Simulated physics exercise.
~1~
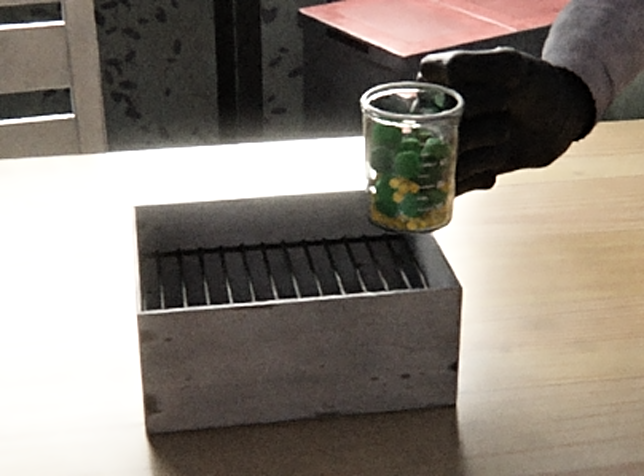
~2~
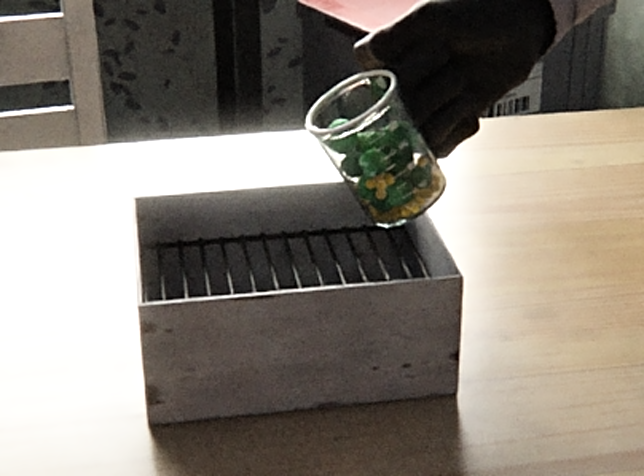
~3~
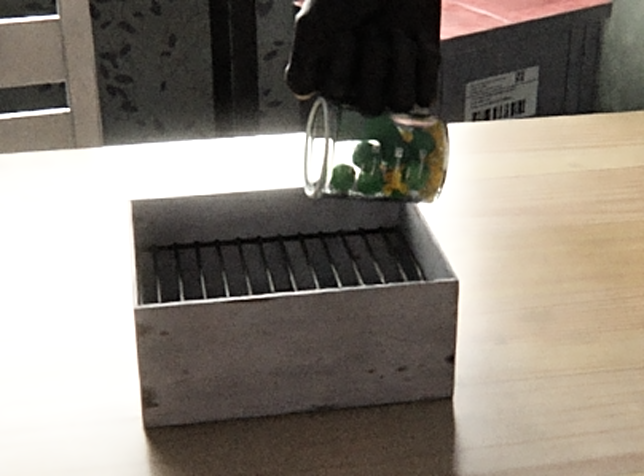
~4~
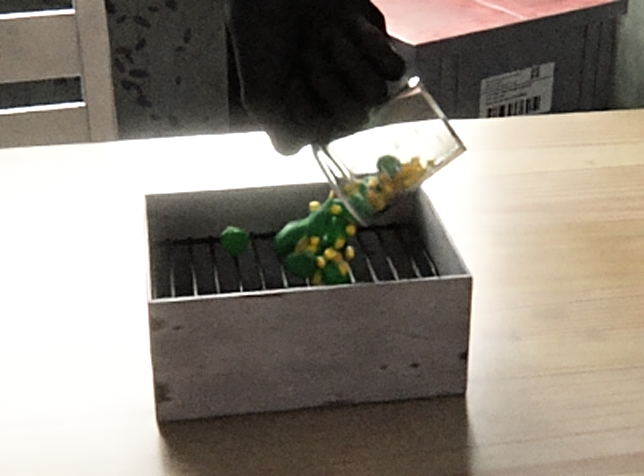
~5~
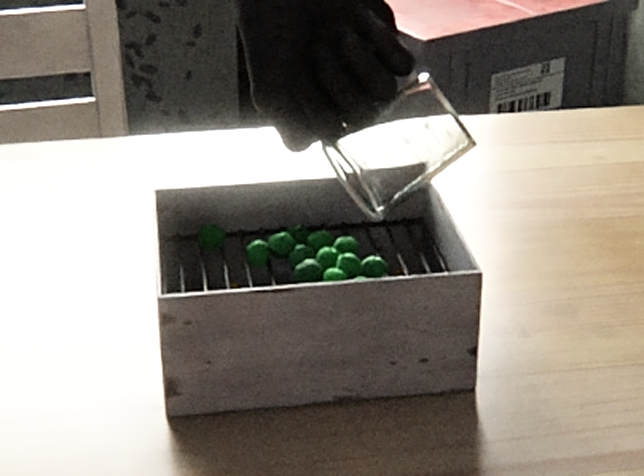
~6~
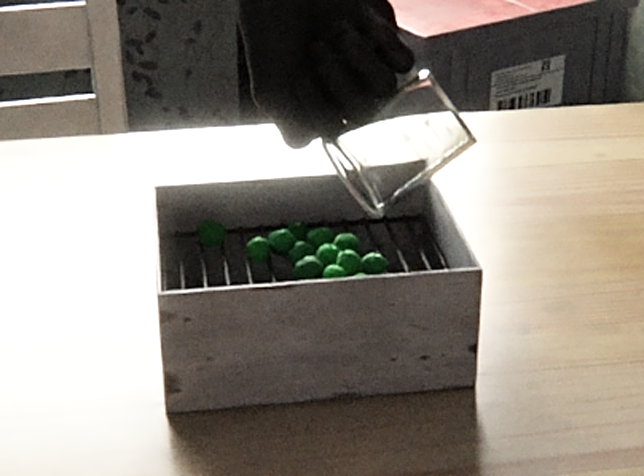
In the video, a dark-gloved hand tilts a clear cup of green and yellow pieces over a wooden box with a wire rack inside and pours them out; the green pieces come to rest on the wires while the yellow ones drop through, leaving the cup empty.
